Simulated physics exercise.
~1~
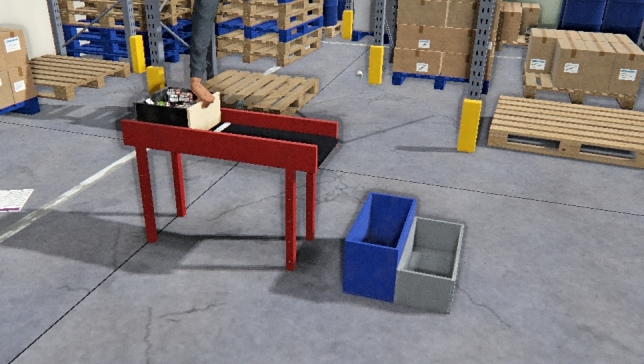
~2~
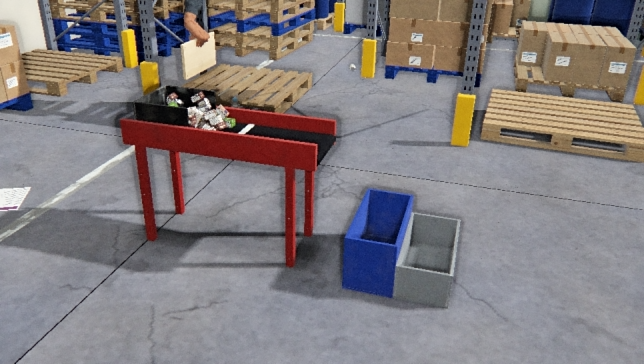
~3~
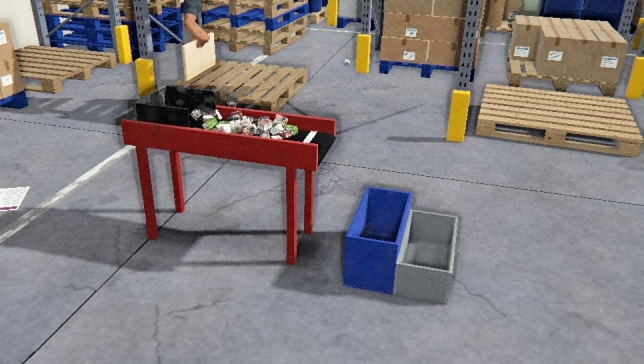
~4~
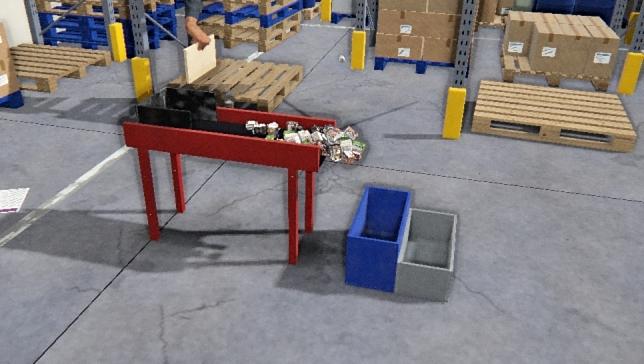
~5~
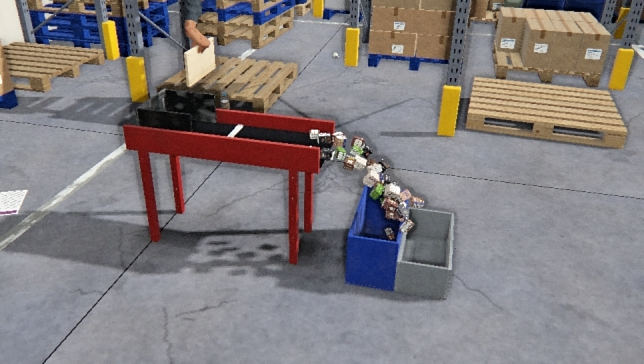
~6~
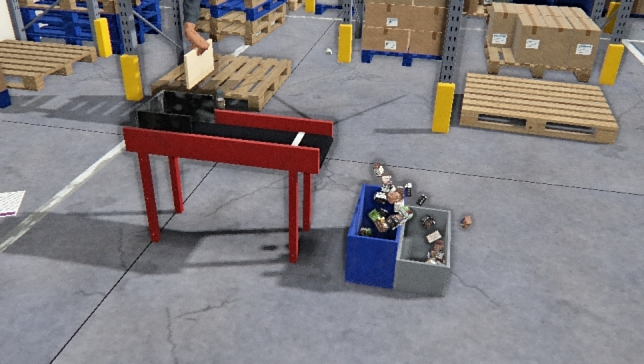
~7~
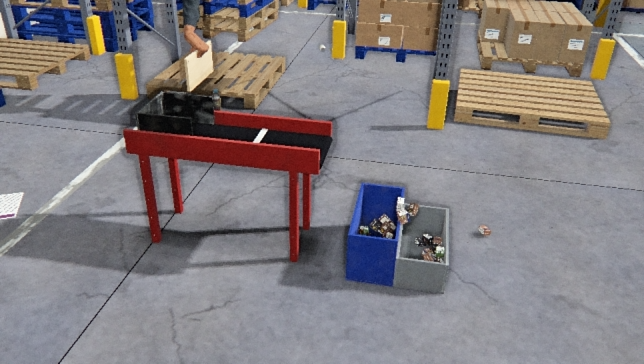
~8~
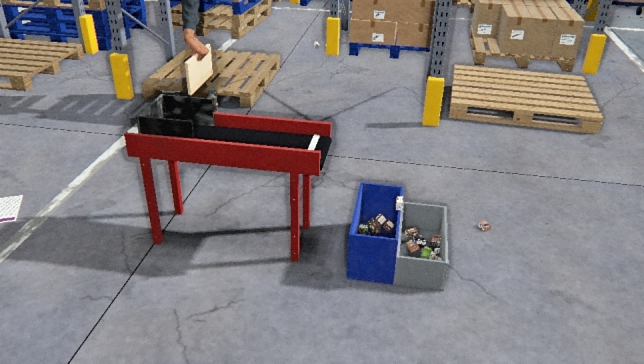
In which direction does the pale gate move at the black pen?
The gate moves up, and it stays raised in the person's hand while the small cartons travel along the belt.
